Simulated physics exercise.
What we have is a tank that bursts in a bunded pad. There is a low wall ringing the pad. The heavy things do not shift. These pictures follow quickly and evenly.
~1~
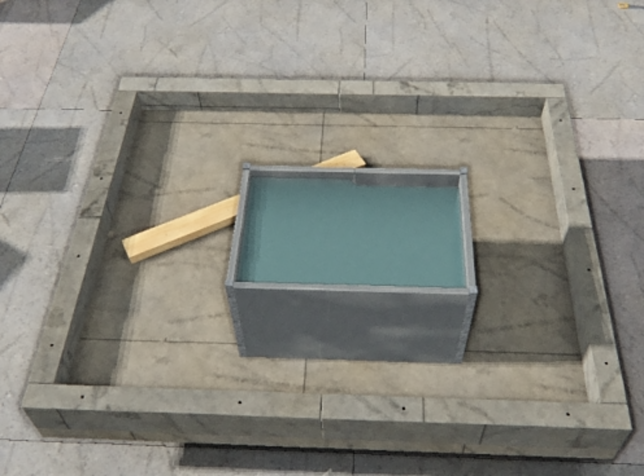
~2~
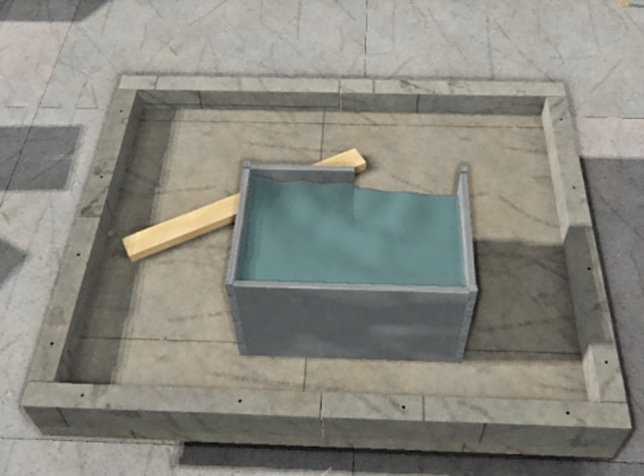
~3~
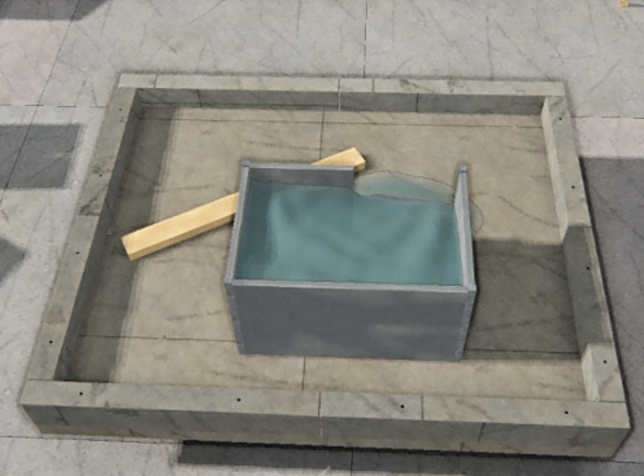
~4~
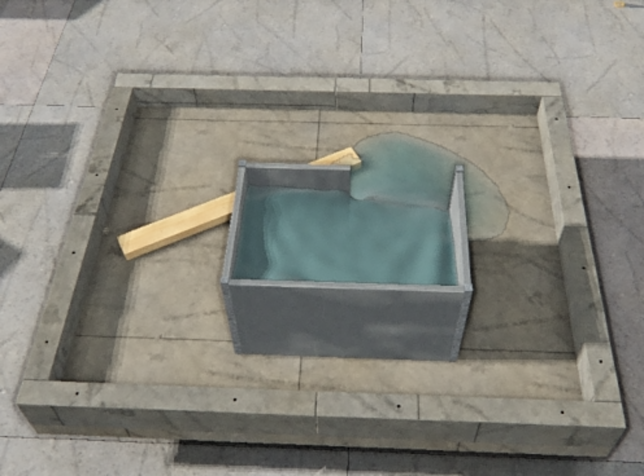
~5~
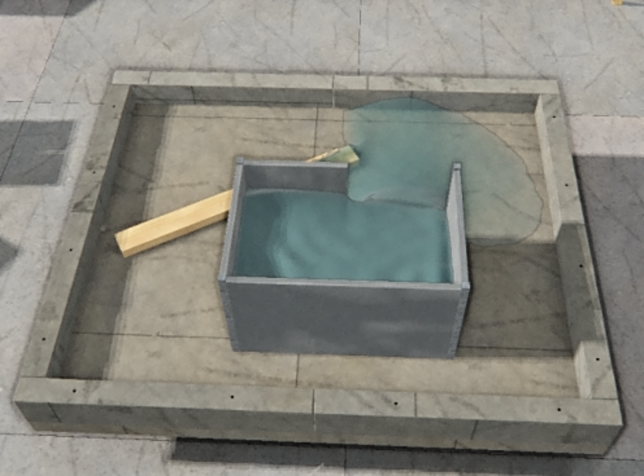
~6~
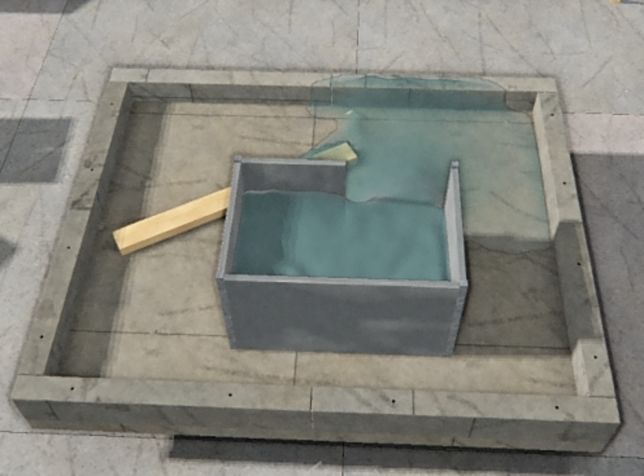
A grey, open-topped tank of blue-green water stands on a paved stone pad ringed by a low wall, seen from above at an angle. A pale wooden plank lies behind it to the left, and dark shadows cross the paving on both sides. The right part of the tank's far side opens and water pours out, spreading backward and right over the plank's end to the wall, while the level inside drops and the view drifts slightly.
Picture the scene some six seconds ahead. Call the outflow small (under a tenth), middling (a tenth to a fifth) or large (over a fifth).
Middling.
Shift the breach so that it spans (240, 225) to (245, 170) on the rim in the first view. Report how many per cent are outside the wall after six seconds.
About 12 %.
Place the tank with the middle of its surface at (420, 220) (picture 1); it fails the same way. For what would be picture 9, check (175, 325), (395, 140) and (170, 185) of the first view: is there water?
Stays dry, gets wet, stays dry.
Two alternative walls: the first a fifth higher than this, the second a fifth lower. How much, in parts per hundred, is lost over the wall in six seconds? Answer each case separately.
Around 8 percent for the first try and around 22 percent for the second, I'd say.
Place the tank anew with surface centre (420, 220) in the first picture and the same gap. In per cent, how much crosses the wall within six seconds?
About 16 per cent.
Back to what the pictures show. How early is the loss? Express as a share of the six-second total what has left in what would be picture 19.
Close to 95 %.
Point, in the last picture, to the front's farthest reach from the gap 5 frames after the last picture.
Pixel estimate: (134, 104).
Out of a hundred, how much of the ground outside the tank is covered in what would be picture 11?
That's roughly 50 per cent.
A moment on, water covers 40 % of the floor; the low wall has let 1 % over.
Next, water covers 45 % of the floor; the low wall has let 4 % over.
Then, water covers 60 % of the floor; the low wall has let 13 % over.
Later, water covers 80 % of the floor; the low wall has let 14 % over.
In the end, water covers 80 % of the floor; the low wall has let 14 % over.
